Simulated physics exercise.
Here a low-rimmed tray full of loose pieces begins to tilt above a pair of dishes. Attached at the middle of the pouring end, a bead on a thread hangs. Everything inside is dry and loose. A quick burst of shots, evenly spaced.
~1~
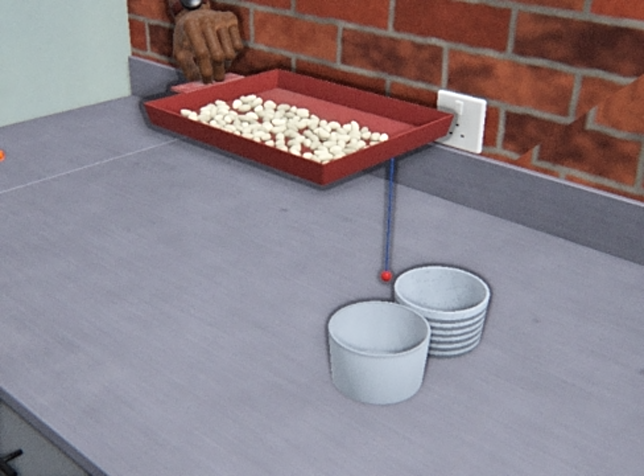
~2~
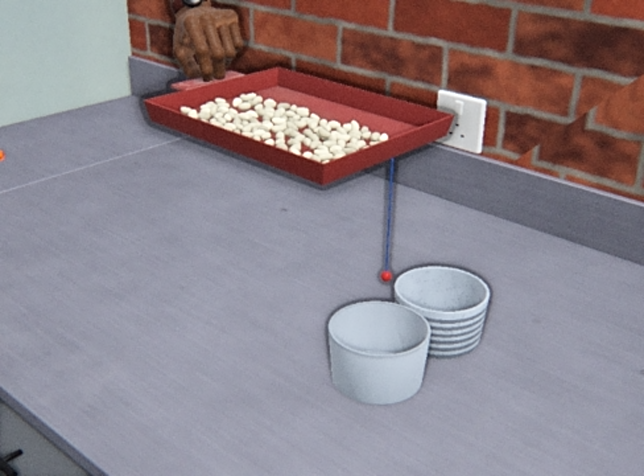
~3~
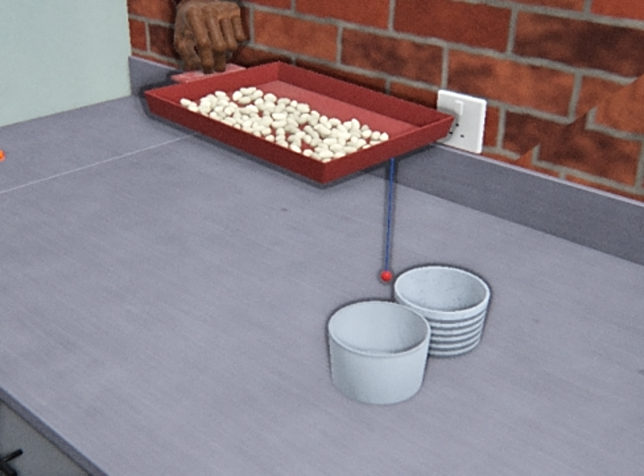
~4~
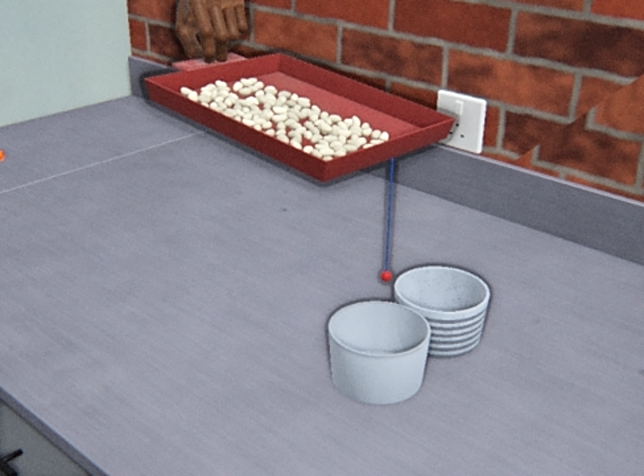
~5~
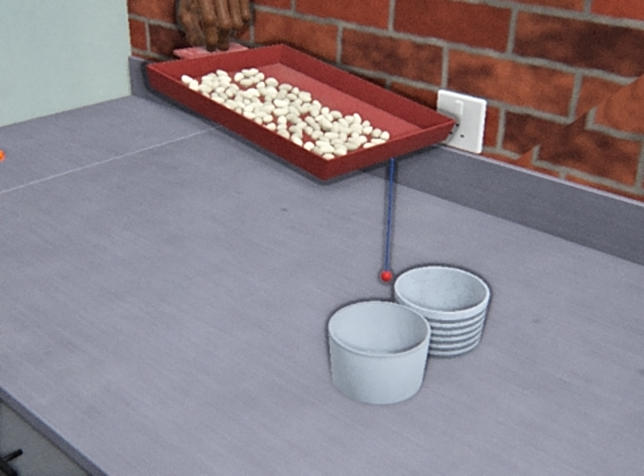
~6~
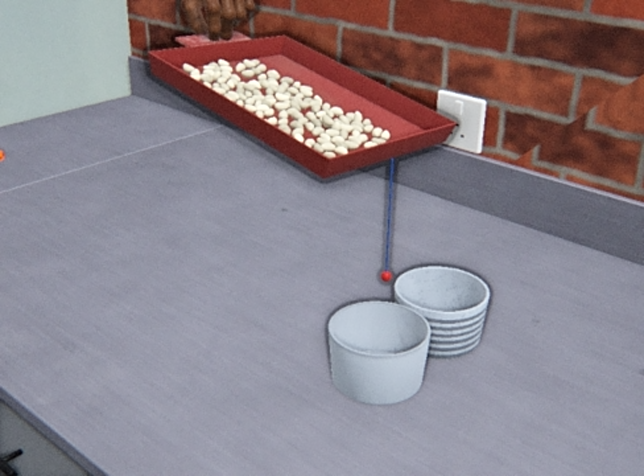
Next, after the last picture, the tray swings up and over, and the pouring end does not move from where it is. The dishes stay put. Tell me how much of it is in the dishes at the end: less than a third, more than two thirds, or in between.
At the end the dishes hold between a third and two thirds of it.
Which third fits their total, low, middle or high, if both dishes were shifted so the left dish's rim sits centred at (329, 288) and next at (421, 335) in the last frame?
Try one: Under a third. Try two: In the middle band.
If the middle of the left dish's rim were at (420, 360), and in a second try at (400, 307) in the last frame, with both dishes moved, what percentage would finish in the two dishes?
Around 20 and then 80 per cent.
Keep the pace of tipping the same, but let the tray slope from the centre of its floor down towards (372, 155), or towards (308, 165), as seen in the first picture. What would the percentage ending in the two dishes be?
Roughly 80 per cent, and 20 per cent.
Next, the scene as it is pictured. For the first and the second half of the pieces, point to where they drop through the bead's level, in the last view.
Near (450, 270) to start, and near (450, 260) afterwards.
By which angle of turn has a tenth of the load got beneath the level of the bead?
Approx. 110° from level.
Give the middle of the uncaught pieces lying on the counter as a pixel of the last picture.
Once everything settles, the pieces are centred near (487, 326).
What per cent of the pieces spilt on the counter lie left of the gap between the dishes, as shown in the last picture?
Left share: Some 10 per cent.
Just after the last frame, tray tipped steeply; every one on the tray.
A moment on, tray tipped right over; almost all on the tray; just a few in the right dish; just a few outside both; just a few in the air.
Further on, tray tipped past a quarter turn; just a few in the left dish; roughly half in the right dish; roughly a third outside both.
When it is over, tray tipped past a quarter turn; just a few in the left dish; roughly half in the right dish; roughly a third outside both.
